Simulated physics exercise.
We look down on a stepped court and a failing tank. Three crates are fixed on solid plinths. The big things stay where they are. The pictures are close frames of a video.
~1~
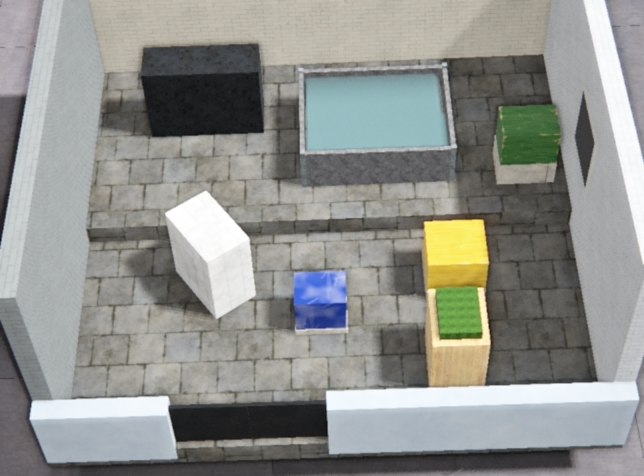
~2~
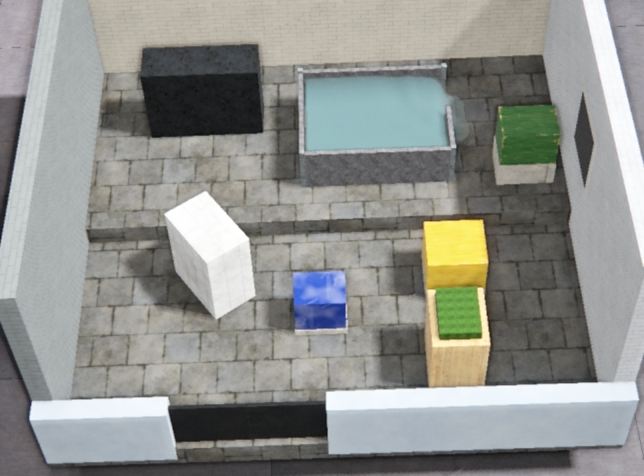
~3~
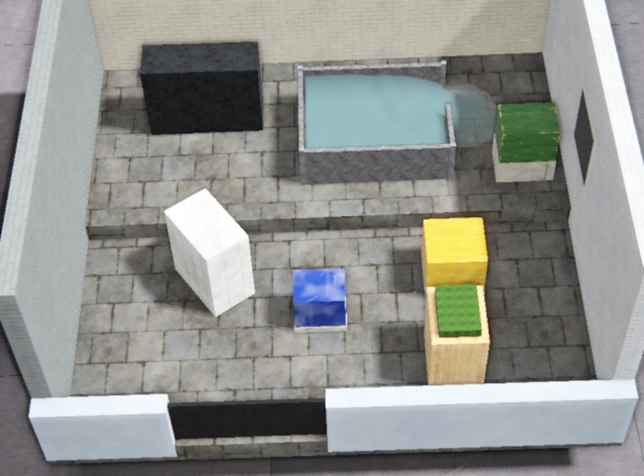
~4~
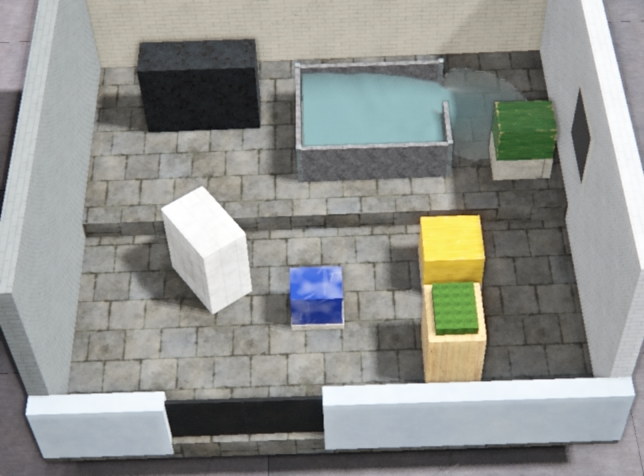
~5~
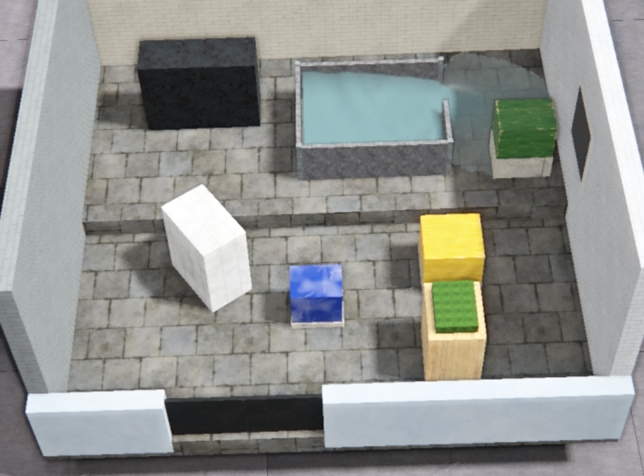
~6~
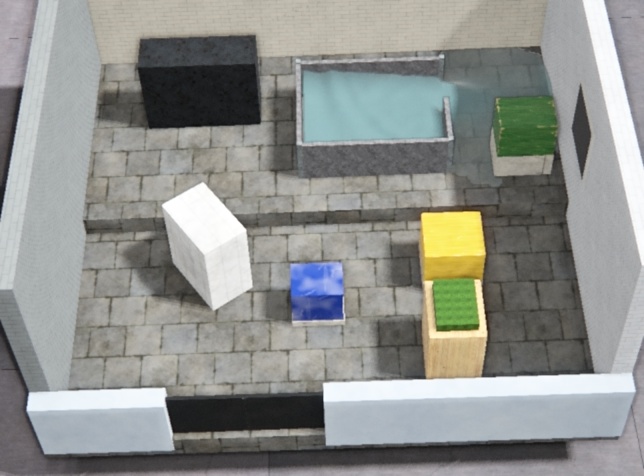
Water in a raised grey stone tank sits still, then pours through a gap at its right end, in a walled, stone-paved court with a low step, seen from above. A black block stands left of the tank, a green-topped block right, and white, blue, yellow and green-topped tan blocks below. The water spreads rightward across the paving behind the green-topped block, while the view shifts very slightly.
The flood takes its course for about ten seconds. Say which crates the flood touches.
One by one: The yellow crate stays dry; the green crate stays dry; the blue crate stays dry.
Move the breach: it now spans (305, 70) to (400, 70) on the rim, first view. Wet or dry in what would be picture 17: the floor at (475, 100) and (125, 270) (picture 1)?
In that order: Flooded, dry.
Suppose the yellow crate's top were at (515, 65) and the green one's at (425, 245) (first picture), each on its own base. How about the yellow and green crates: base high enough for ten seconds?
Yellow crate takes water; green crate escapes it.
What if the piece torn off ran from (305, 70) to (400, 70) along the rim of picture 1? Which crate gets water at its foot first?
I say the one in green.
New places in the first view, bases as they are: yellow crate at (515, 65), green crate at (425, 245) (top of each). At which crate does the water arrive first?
The yellow-painted one.
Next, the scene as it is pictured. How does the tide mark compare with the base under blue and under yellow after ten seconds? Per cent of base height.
In turn 30 and 40 per cent.
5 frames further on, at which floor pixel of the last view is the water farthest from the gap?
Roughly at (568, 237).
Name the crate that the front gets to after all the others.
The blue-painted one.
A moment on, water covers 10 % of the floor; the yellow crate water round its plinth, the green crate water round its plinth, the blue crate not reached.
Next, water covers 15 % of the floor; the yellow crate water round its plinth, the green crate water round its plinth, the blue crate not reached.
Then, water covers 35 % of the floor; the yellow crate water round its plinth, the green crate water round its plinth, the blue crate not reached.
Later, water covers 50 % of the floor; the yellow crate water round its plinth, the green crate water round its plinth, the blue crate water round its plinth.
In the end, water covers 85 % of the floor; the yellow crate stayed above the water, the green crate stayed above the water, the blue crate stayed above the water.
